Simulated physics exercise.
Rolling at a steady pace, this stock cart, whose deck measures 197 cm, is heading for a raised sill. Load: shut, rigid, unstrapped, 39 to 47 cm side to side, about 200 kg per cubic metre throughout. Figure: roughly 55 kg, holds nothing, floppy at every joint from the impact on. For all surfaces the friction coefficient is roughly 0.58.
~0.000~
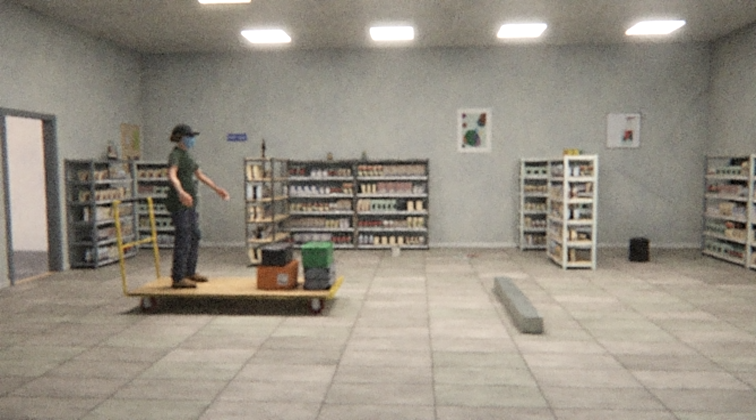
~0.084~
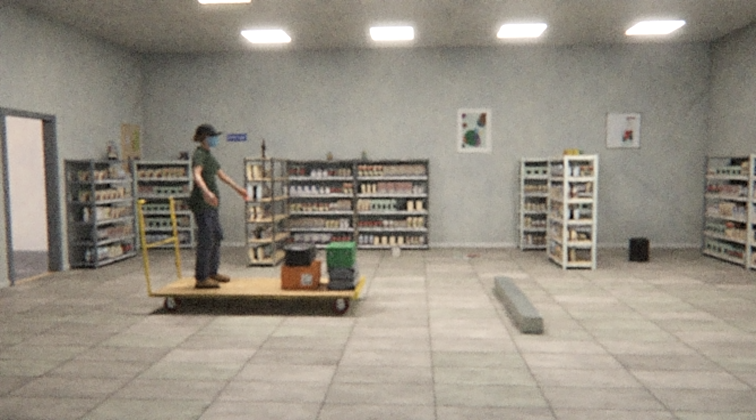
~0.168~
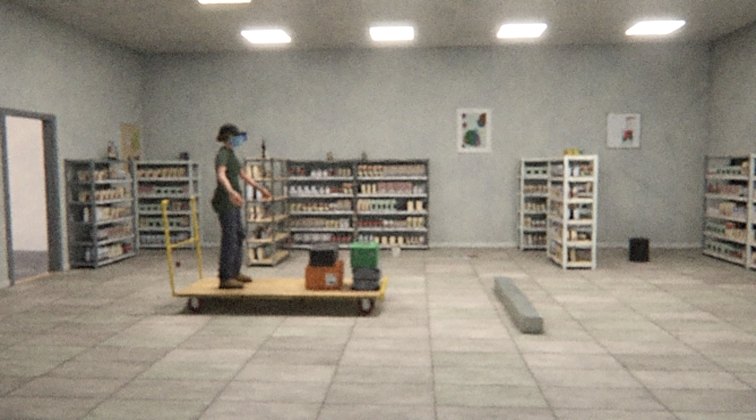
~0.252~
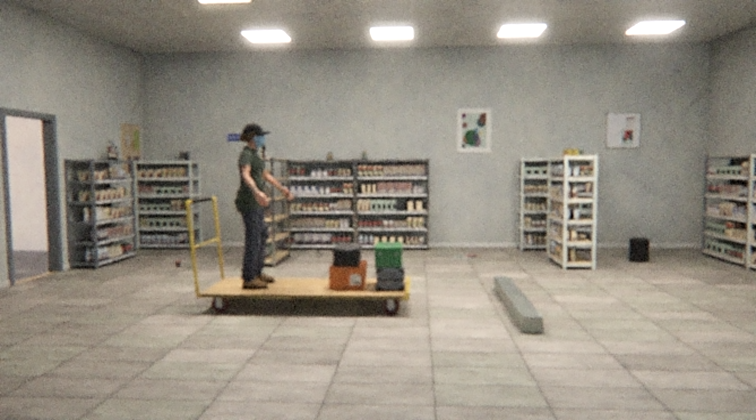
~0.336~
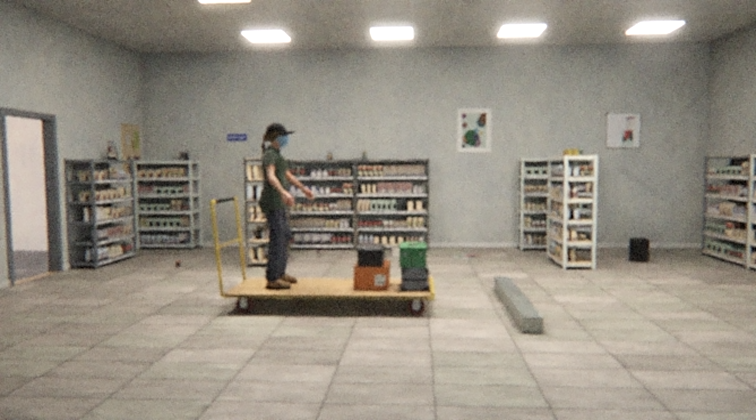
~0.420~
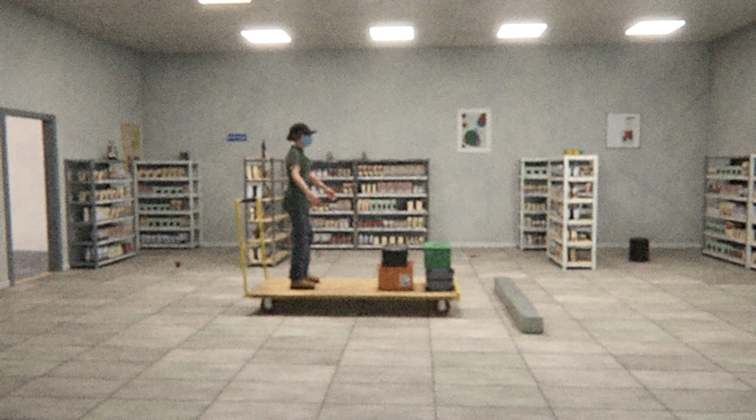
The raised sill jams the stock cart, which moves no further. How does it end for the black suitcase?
I'm guessing it will carry past the lip.
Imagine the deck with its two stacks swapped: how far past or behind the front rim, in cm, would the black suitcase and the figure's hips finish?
The black item would overshoot the rim by 120 centimetres, and the hips would rest 60 centimetres behind it.
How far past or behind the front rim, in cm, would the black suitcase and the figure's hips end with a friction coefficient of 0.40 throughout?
Black 40 past, hips 60 behind.
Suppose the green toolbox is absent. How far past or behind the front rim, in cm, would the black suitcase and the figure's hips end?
Then the black one ends 100 cm past the front rim, and the hips 30 cm behind it.
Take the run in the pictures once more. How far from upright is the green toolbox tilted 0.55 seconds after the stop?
Roughly 150 degrees.
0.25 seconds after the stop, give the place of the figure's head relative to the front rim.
About 80 cm behind the front rim.
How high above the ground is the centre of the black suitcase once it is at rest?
10 cm.
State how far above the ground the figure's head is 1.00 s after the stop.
About 40 cm above the ground.
The wheels strike at 0.62 s.
After 0.87 s the black suitcase is 27 cm behind the rim, tilted 65°, near (488, 247) in the last picture's view.
After 1.17 s the black suitcase is 4 cm behind the rim, tilted 125°, near (511, 250) in the last picture's view.
After 1.62 s the black suitcase is 22 cm past the rim, tilted 140°, near (538, 291) in the last picture's view.
Final state at 2.8 s, past the rim, black suitcase and green toolbox; behind it, orange carton, grey suitcase and the figure's hips.
